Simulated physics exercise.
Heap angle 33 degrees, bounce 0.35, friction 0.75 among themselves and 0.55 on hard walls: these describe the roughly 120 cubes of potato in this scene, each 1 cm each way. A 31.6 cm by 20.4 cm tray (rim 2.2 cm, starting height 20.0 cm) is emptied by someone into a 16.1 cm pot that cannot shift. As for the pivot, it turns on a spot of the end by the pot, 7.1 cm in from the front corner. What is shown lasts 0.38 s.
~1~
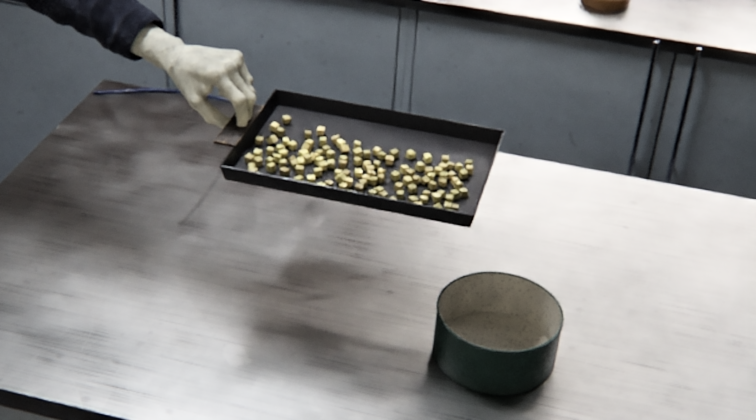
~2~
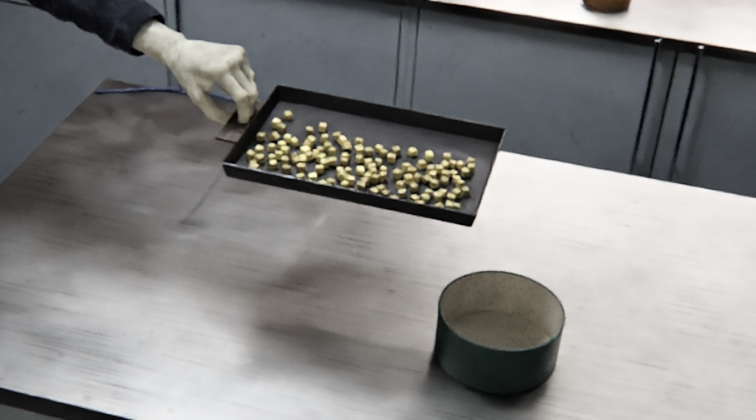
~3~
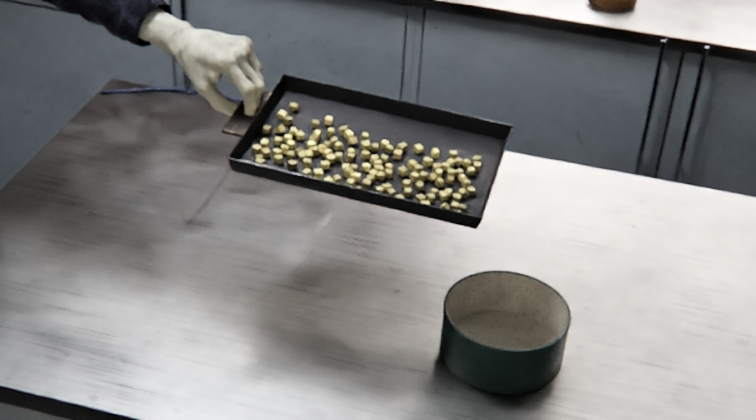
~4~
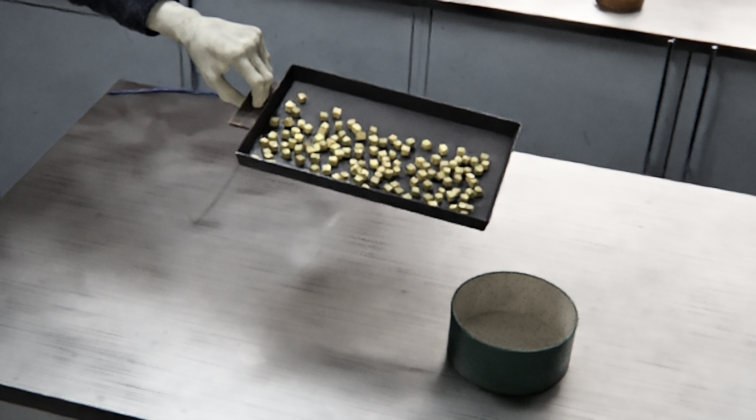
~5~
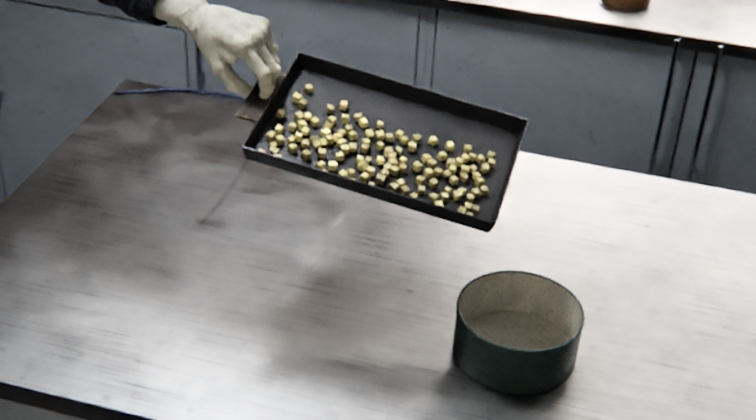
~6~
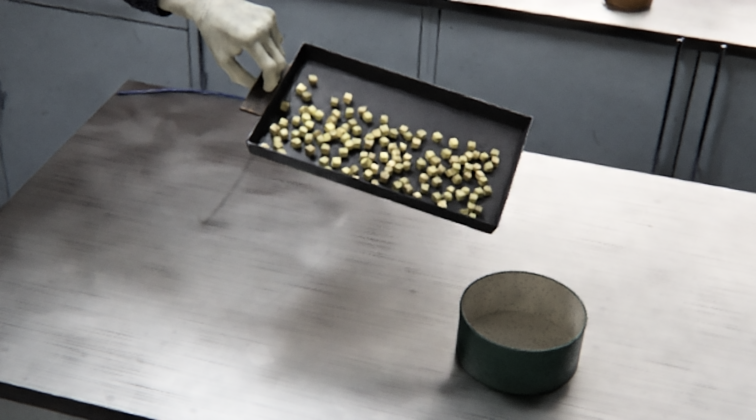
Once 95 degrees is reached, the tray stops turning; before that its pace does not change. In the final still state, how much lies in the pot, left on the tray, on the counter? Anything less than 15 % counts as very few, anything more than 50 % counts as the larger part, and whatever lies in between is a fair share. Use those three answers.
Pot: The larger part. Left on the tray: Very few. Counter: A fair share.
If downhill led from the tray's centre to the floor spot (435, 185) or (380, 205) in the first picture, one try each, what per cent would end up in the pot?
90 and 25 %.
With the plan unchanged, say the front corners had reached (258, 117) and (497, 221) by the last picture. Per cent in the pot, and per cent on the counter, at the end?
Pot: 95, counter: 5.
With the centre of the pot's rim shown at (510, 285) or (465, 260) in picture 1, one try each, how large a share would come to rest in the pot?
20 and 0 %.
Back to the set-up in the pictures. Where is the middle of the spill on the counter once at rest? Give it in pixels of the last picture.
Middle of the spill at rest: Roughly (440, 391).
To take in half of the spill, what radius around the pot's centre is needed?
Roughly 16 cm from the centre.
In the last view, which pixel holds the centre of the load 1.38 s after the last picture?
Approximately (451, 200) in the final picture.
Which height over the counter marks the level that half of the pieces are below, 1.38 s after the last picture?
Around 22 cm up.
Then, 0.82 s after the last picture, tilt 52 degrees; the tray holds 100 %, the pot 0 %.
Then, 1.38 s after the last picture, tilt 77 degrees; the tray holds 90 %, the pot 5 %.
Then, 1.99 s after the last picture, tilt 95 degrees; the tray holds 35 %, the pot 20 %.
In the end, pot 60 %, tray 0 %, counter 40 %.
